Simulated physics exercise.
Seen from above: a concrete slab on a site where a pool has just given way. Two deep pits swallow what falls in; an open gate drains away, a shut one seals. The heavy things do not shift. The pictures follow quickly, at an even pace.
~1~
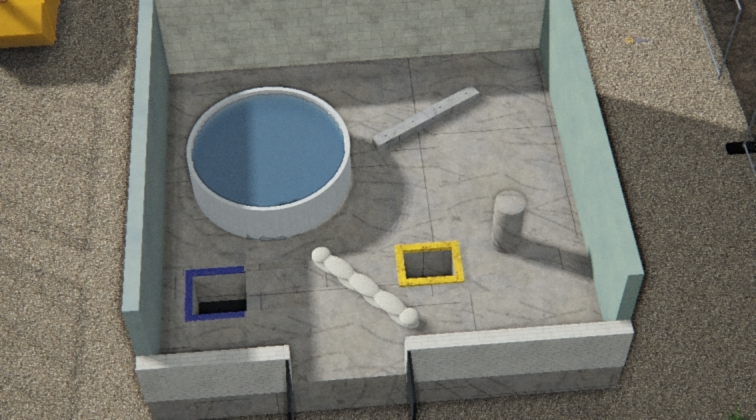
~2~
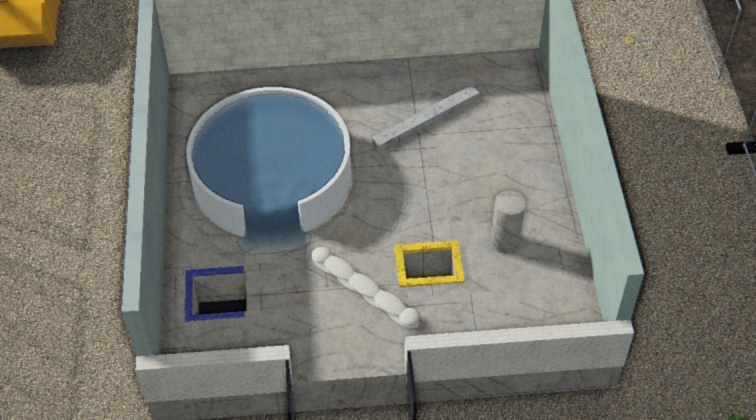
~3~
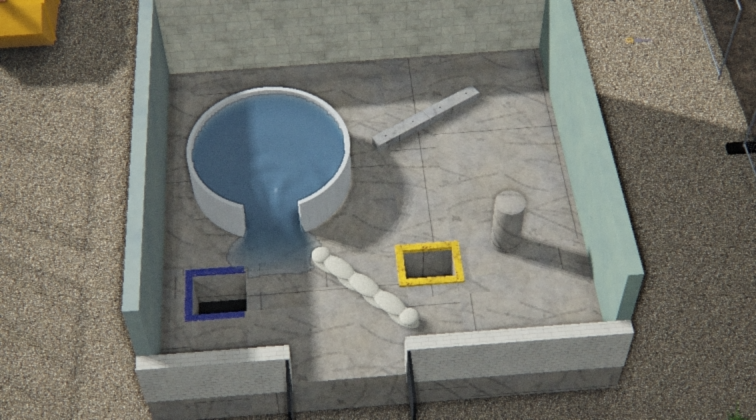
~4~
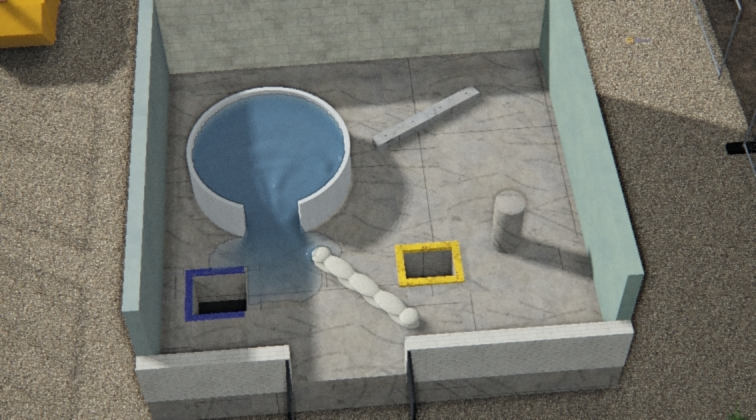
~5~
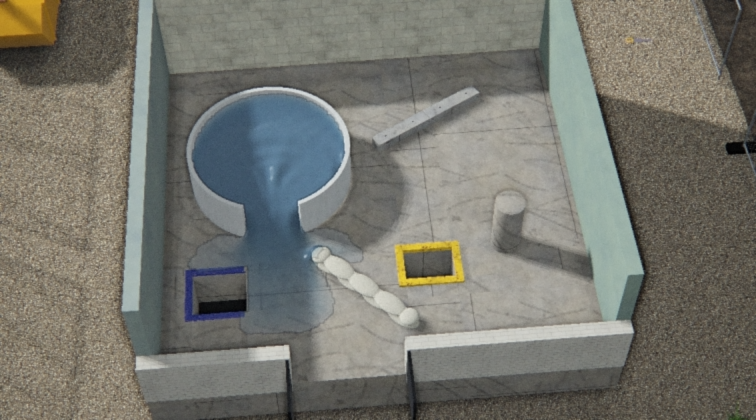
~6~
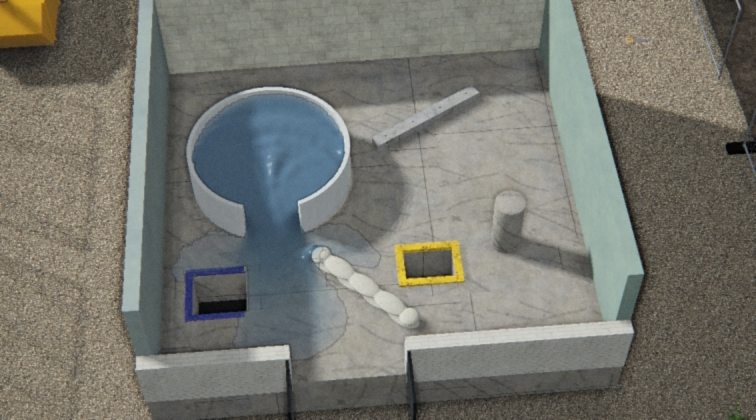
Water pours from a gap in the round pool and spreads across the concrete slab.
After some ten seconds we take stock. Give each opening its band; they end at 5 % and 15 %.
In the end: The gate takes over 15 %; the blue pit takes over 15 %; the yellow pit takes under 5 %.
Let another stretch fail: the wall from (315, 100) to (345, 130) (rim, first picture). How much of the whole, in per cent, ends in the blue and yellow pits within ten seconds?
In per cent: Blue 2, yellow 4.
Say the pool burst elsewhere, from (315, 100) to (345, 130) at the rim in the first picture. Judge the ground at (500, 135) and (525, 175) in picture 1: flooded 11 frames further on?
In that order: Under water, awash.
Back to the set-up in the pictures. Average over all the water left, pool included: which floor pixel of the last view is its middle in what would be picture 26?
I would point to (272, 211).
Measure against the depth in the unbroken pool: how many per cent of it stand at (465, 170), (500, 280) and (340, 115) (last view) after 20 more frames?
About 0, 0 and 0 per cent.
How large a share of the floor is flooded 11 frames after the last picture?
About 25 per cent.
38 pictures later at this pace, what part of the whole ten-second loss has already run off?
Roughly 75 per cent.
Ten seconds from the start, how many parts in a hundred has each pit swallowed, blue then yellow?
About 30 and 0 per cent.
A moment on, water covers 20 % of the floor; the gate 2 %, the blue pit 5 %, the yellow pit 0 %.
Next, water covers 25 % of the floor; the gate 6 %, the blue pit 8 %, the yellow pit 0 %.
Then, water covers 30 % of the floor; the gate 14 %, the blue pit 14 %, the yellow pit 0 %.
Later, water covers 45 % of the floor; the gate 23 %, the blue pit 22 %, the yellow pit 0 %.
In the end, water covers 55 % of the floor; the gate 30 %, the blue pit 29 %, the yellow pit 0 %.
